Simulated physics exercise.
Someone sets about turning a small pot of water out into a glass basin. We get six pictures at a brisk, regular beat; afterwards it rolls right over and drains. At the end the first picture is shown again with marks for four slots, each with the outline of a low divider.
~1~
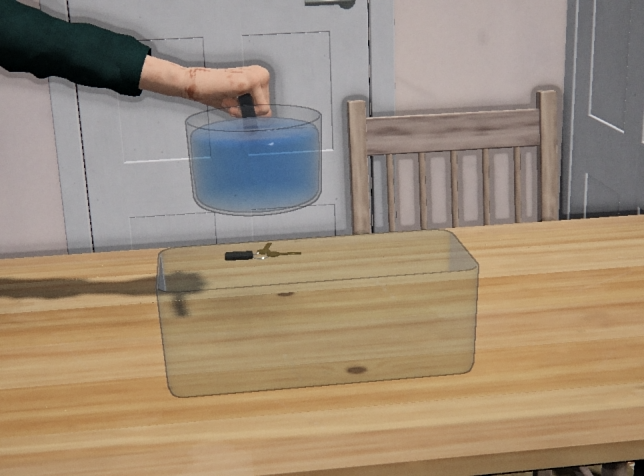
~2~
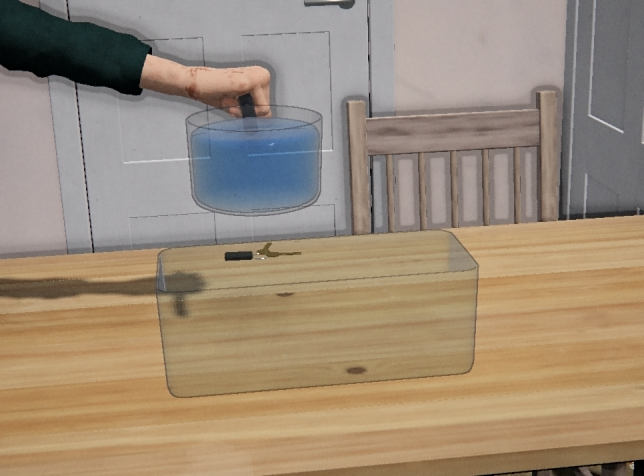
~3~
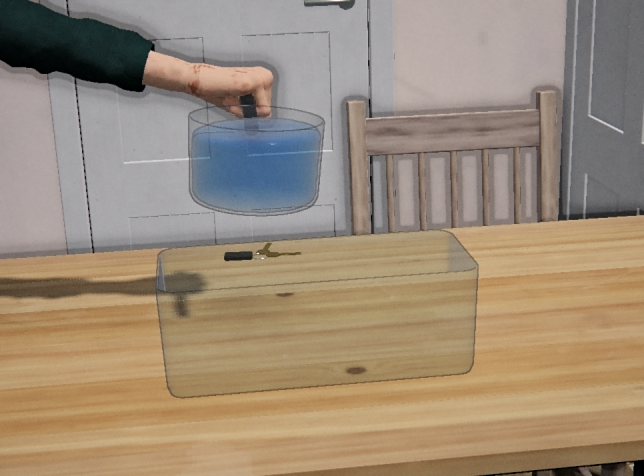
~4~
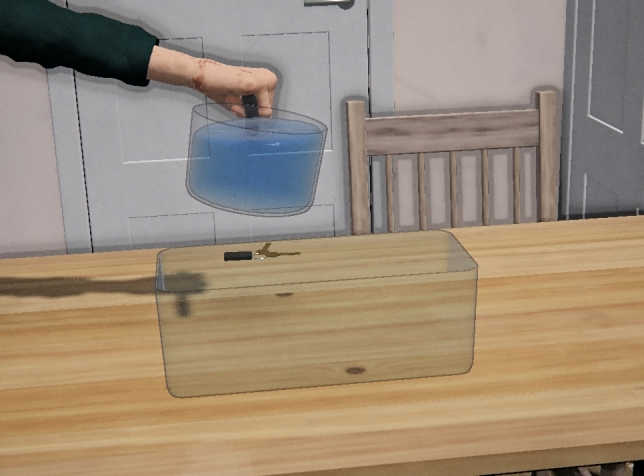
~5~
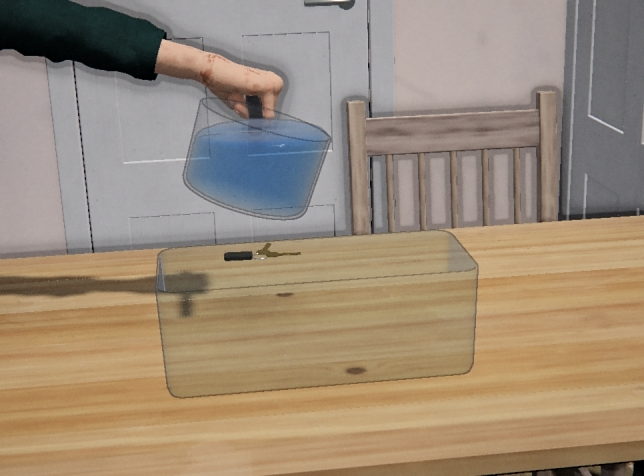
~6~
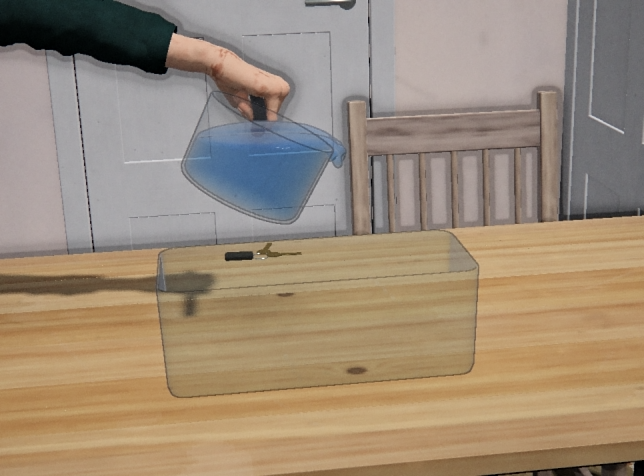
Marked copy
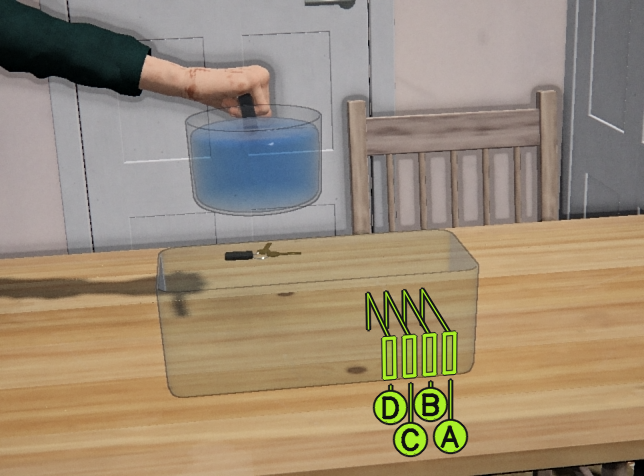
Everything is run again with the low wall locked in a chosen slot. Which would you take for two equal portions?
Take D.
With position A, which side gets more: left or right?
The left one.
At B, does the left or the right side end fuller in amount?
More ends on the left.
On the marked copy, A at (450, 380); B at (430, 382); C at (410, 383); D at (390, 385).
Choosing A, about 95 % ends left of the wall and 4 % right of it.
Choosing B, about 84 % ends left of the wall and 16 % right of it.
Choosing C, about 64 % ends left of the wall and 35 % right of it.
Choosing D, about 46 % ends left of the wall and 53 % right of it.
